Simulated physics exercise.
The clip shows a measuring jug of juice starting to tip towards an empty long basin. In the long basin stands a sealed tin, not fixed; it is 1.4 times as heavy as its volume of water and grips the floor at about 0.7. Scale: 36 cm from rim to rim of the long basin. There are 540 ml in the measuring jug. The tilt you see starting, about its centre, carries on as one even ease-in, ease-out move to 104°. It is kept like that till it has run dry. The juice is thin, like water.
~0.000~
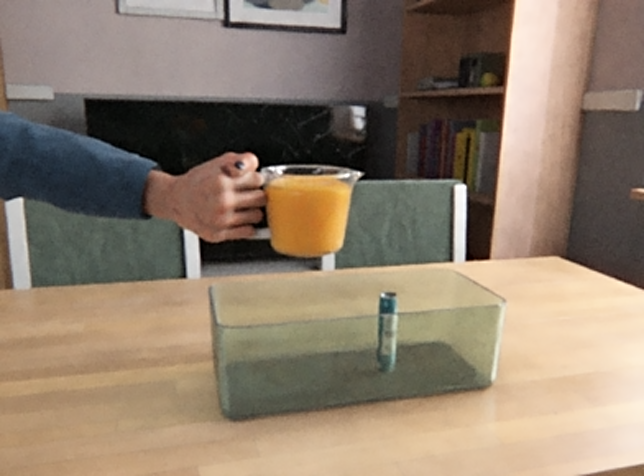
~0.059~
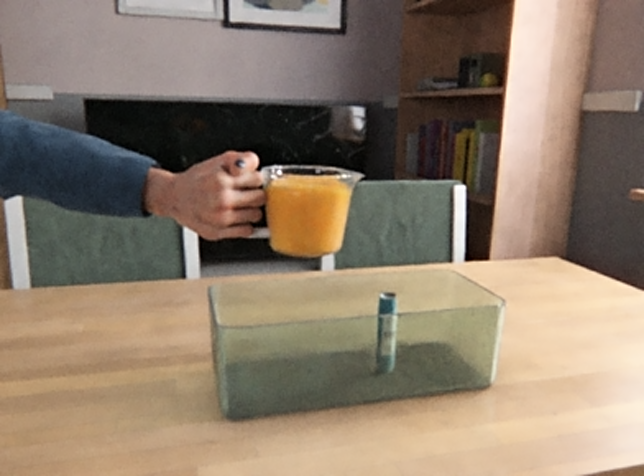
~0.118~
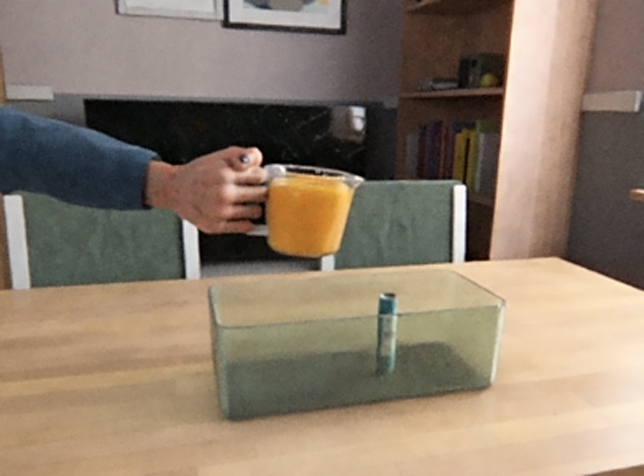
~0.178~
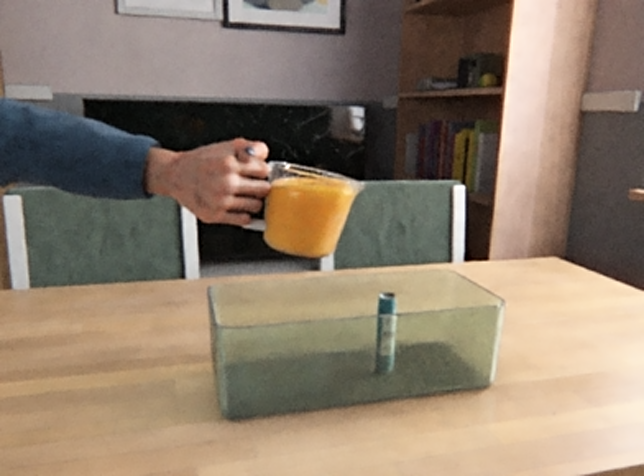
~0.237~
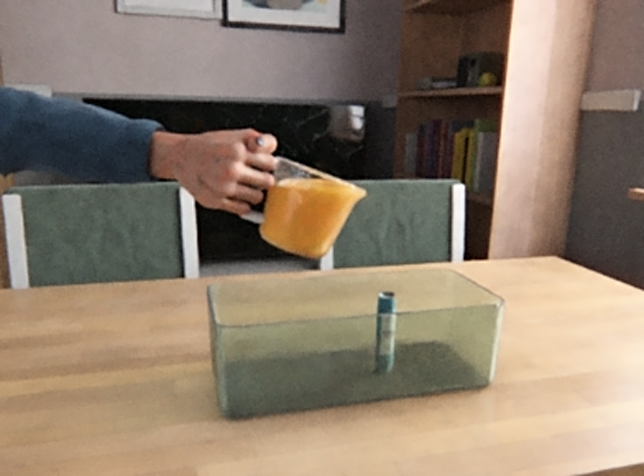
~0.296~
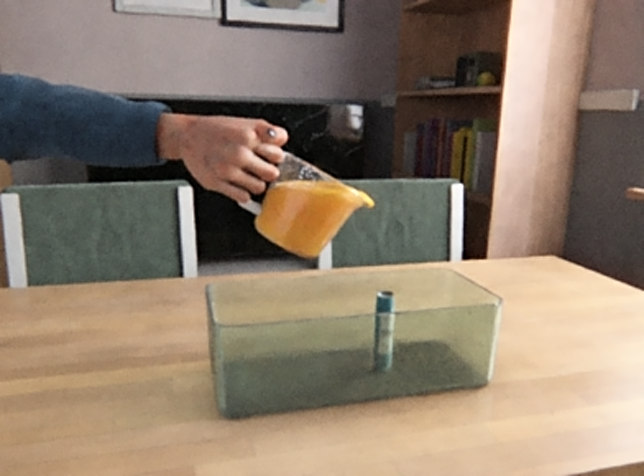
A hand tilts a measuring jug of orange juice rightward above a long clear basin.
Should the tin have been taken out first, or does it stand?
The tin falls.
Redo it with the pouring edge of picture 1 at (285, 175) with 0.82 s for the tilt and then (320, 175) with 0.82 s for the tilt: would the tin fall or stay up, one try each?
First it stays up; then it remains upright.
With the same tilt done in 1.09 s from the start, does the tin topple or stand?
The tin topples.
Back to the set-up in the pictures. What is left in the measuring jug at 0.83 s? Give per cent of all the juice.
About 7 per cent.
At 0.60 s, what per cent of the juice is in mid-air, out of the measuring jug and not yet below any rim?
Near 24 in a hundred.
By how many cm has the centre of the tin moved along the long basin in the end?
About 7.5 cm.
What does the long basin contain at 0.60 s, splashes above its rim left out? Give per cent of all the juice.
Near 30 in a hundred.
By 0.60 s the tilt is 87° and 46 per cent is still to pour; the tin stands where it began.
By 0.83 s the tilt is 104° and 7 per cent is still to pour; the tin leans 18°.
By 1.06 s the tilt is 104° and 0 per cent is still to pour; the tin lies on its side.
By 1.32 s the tilt is 104° and 0 per cent is still to pour; the tin lies on its side.
At rest the tin lies on its side.
